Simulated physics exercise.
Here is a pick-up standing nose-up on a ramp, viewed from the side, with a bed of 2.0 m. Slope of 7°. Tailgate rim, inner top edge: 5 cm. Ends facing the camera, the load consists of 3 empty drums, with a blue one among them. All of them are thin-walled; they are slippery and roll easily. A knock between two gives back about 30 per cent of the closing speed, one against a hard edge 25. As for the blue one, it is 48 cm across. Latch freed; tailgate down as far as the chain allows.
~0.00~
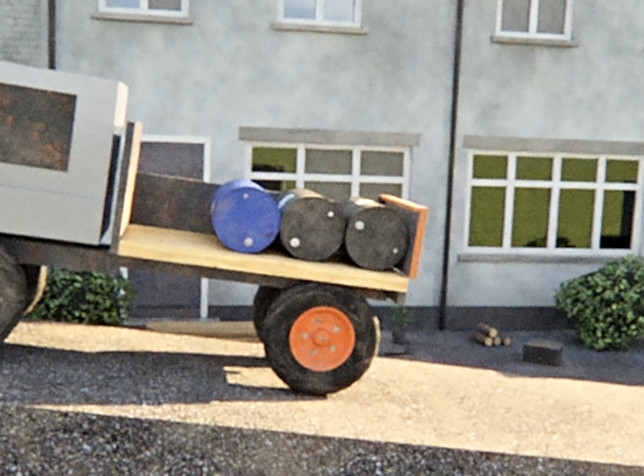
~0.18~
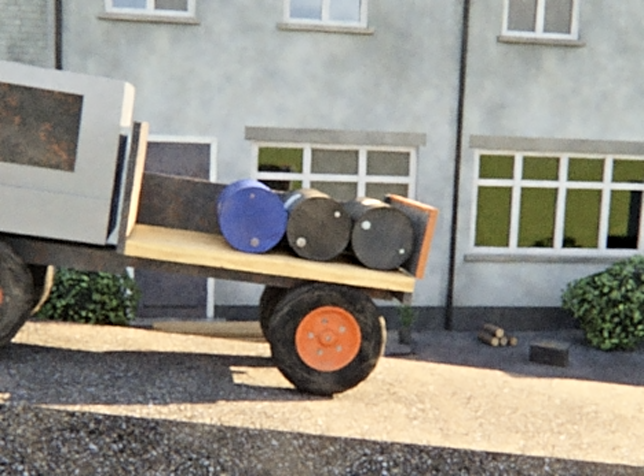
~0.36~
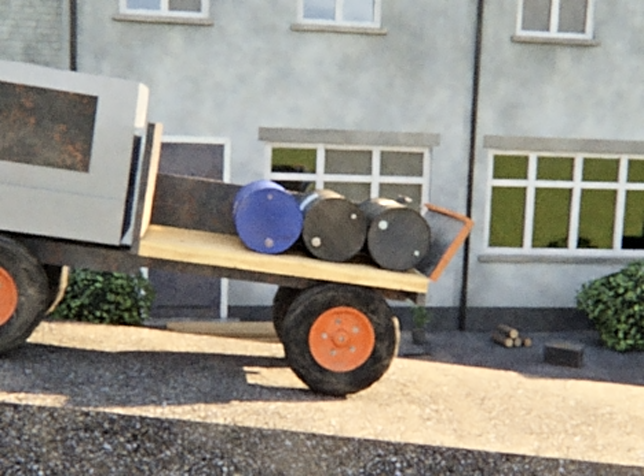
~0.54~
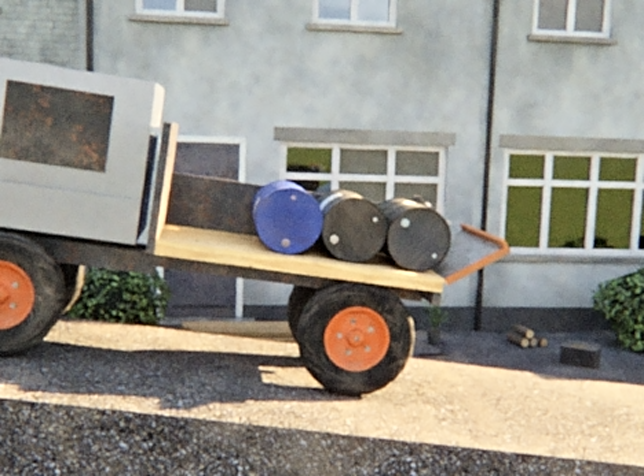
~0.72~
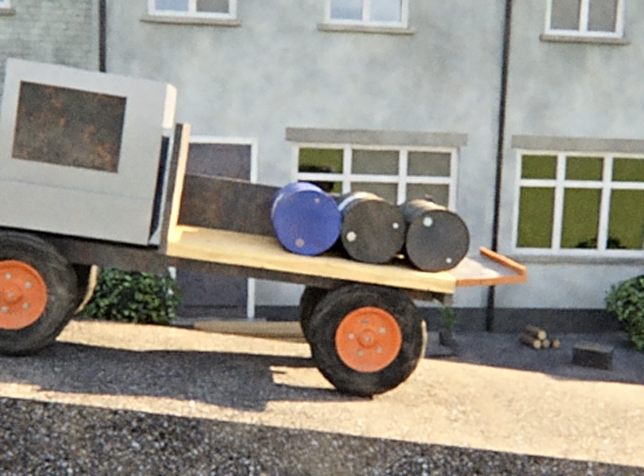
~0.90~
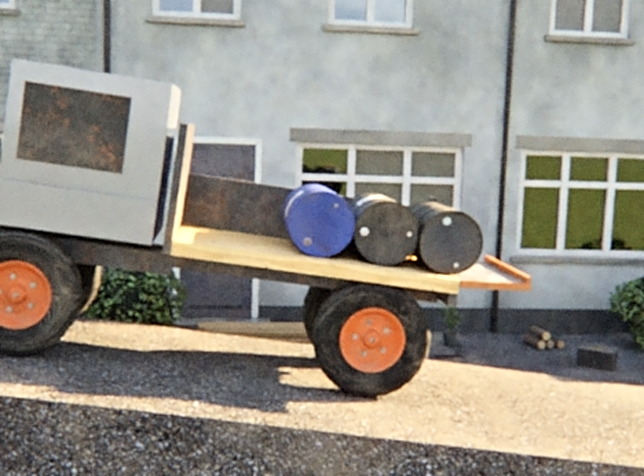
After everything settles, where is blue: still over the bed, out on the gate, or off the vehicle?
Still over the bed.
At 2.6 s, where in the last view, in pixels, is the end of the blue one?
Near (407, 237).
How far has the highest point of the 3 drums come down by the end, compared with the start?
Comparing start and end, it's lower by about 15 cm.
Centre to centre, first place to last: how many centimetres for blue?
Blue: 100.
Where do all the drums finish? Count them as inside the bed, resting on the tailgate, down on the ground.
Counts in the order asked: 1, 1, 1.
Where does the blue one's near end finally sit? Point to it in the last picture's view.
Near (440, 241).
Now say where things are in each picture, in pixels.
Blue at (247, 220); gate 83° above level, tip at (424, 211); 3 of the 3 make up the bottom layer on the bed, in the first picture.
Blue at (254, 220); gate 80° above level, tip at (434, 212), in the second picture.
Blue at (270, 221); gate 58° above level, tip at (470, 223), in the third picture.
Blue at (290, 221); gate 29° above level, tip at (507, 250), in the fourth picture.
Blue at (308, 223); gate 5° above level, tip at (524, 279), in the fifth picture.
Blue at (322, 224); gate 2° below level, tip at (527, 287), in the sixth picture.
After 2.6 s, blue is on the bed, 40 cm short of the hinge, rolling right; 1 gone off the back.
At rest (5.0 s), blue is on the bed, 15 cm short of the hinge; 1 gone off the back.
